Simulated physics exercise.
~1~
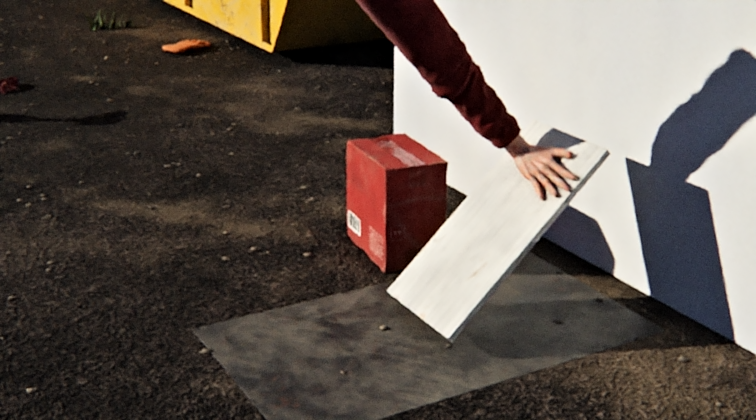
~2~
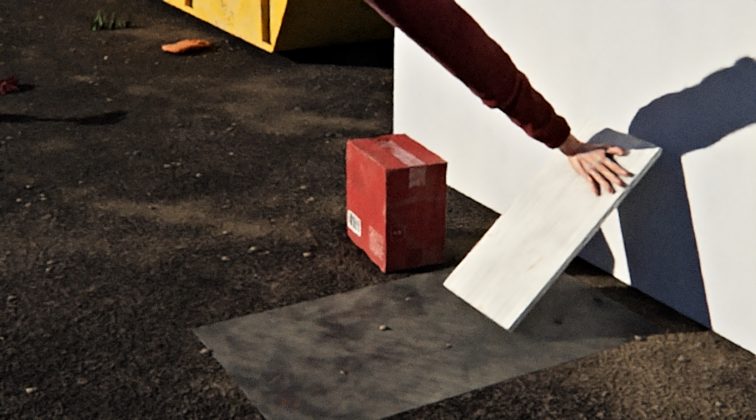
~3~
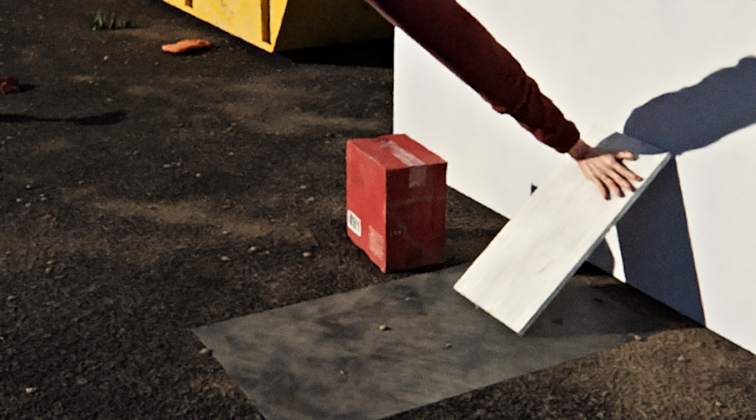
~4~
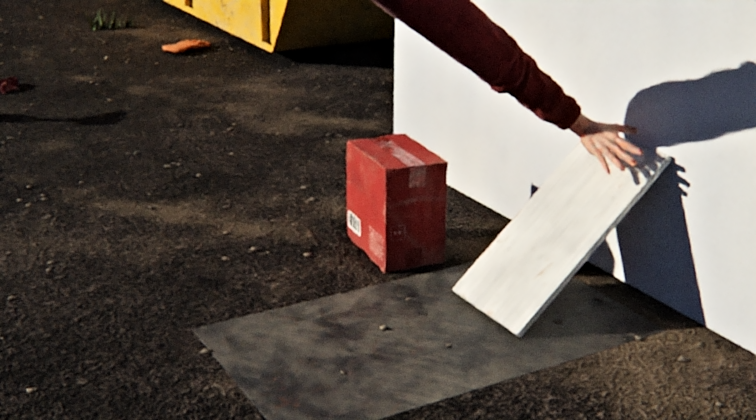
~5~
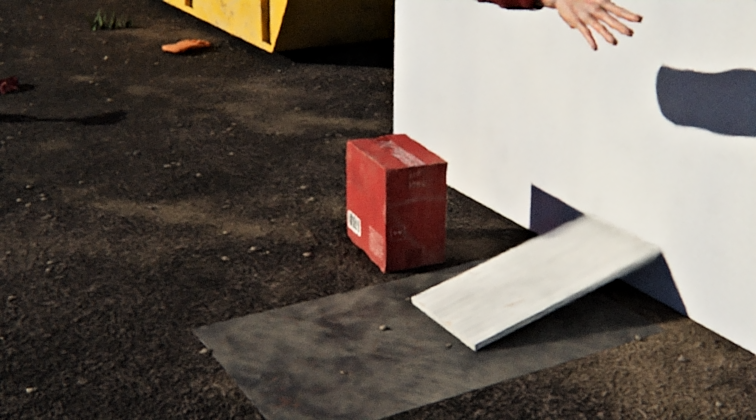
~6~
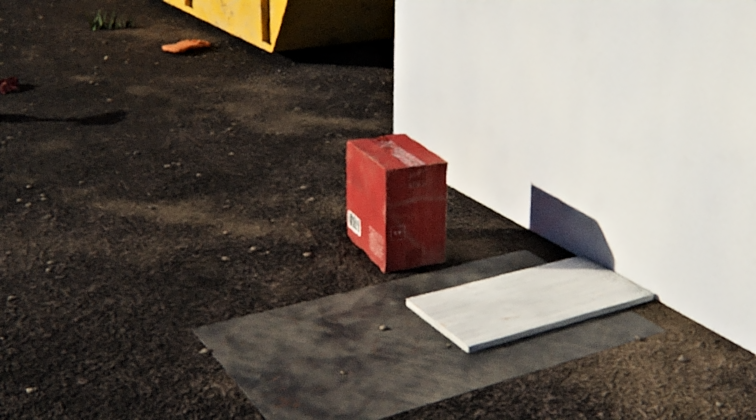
A white board slid down and fell flat on the ground by a pale wall after a hand in a dark red sleeve had shifted it to the right, left it leaning and let go, while the red box beside it stayed put.
